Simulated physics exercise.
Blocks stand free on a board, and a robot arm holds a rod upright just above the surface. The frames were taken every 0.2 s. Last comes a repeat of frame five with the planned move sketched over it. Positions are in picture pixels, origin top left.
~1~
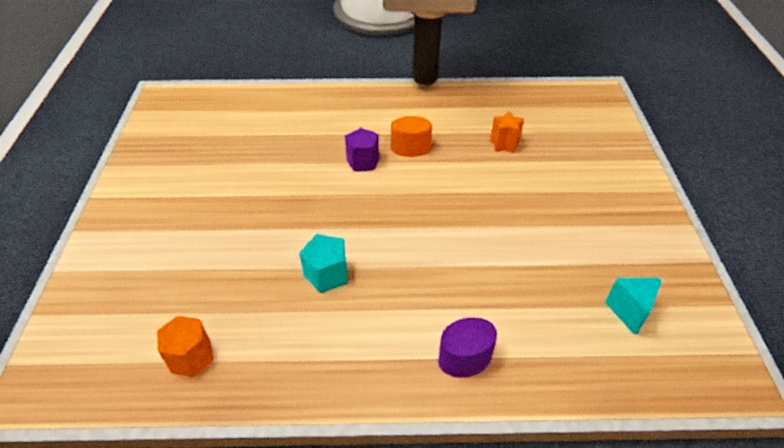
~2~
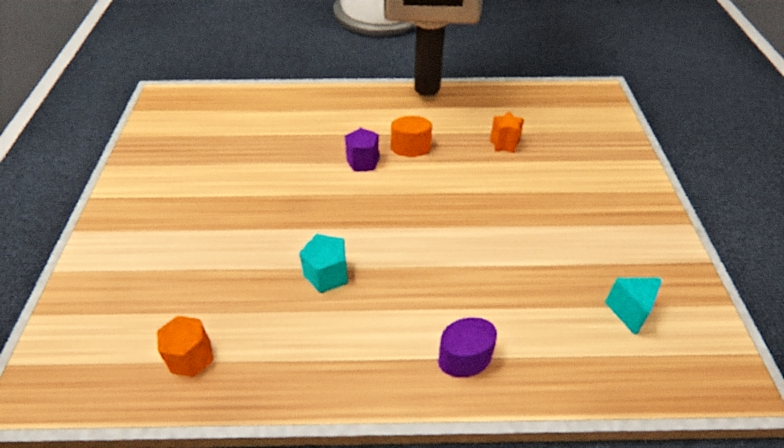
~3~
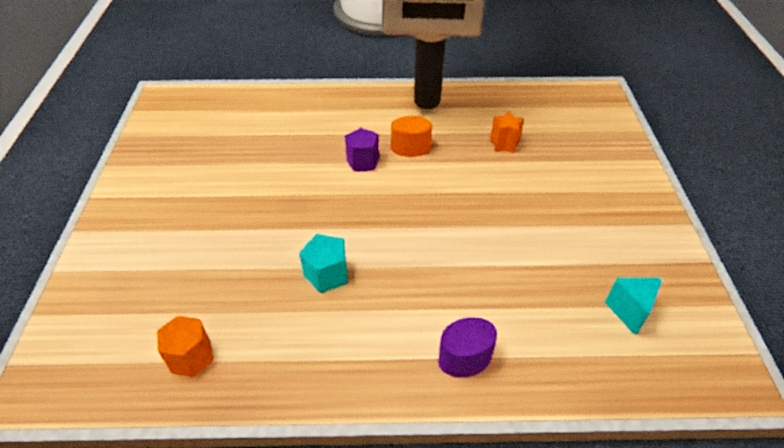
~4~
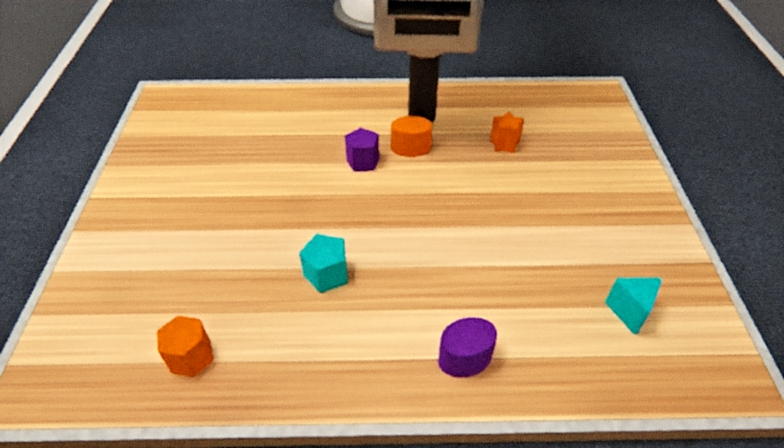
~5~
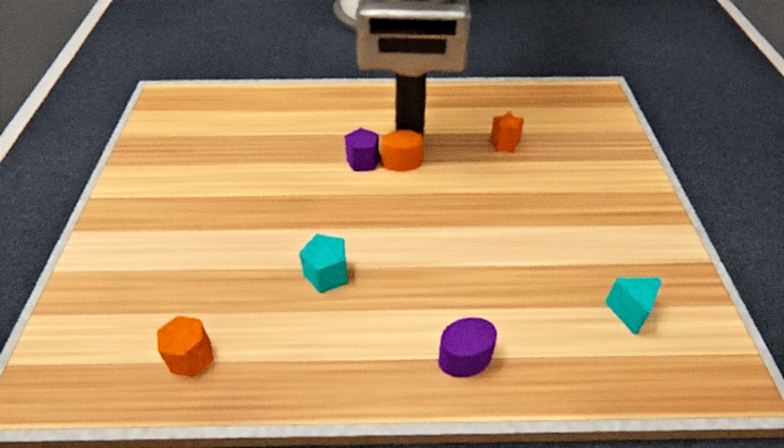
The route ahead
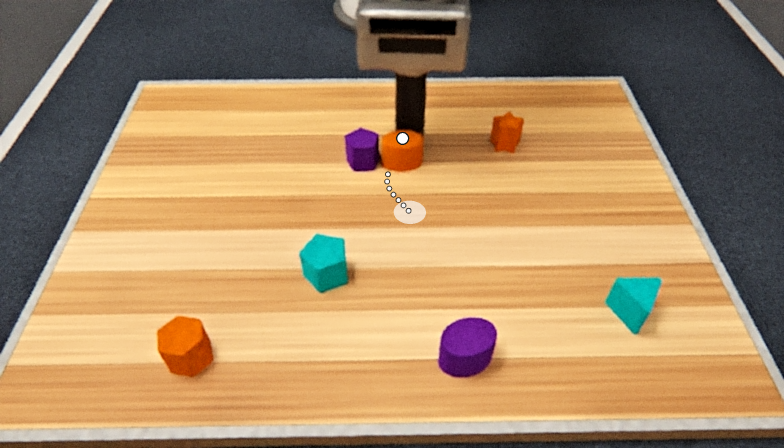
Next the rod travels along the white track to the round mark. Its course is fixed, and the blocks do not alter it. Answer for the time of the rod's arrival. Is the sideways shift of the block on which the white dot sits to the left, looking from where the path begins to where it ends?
Answer: No.
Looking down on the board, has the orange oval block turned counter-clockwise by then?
Going by the path, no.
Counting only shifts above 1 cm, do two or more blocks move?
It seems not.
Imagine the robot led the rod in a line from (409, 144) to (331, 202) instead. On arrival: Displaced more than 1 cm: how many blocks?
The answer is two blocks, counting only moves over 1 cm.
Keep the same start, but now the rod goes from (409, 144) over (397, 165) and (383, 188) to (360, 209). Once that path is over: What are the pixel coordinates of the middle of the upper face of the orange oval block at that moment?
I'd expect the centre of its top face to be at (359, 209).
The drawn path runs from (409, 144) through (393, 165) and (390, 189) to (410, 212); the dot is on the orange oval block.
What follows on the original path. One third of the way, rod at (393, 157); orange oval block at (388, 161).
Two thirds of the way, rod at (390, 182); orange oval block at (379, 186).
At the end, rod at (410, 204); purple pentagon not moved; orange oval block at (379, 197), turned 55° clockwise.
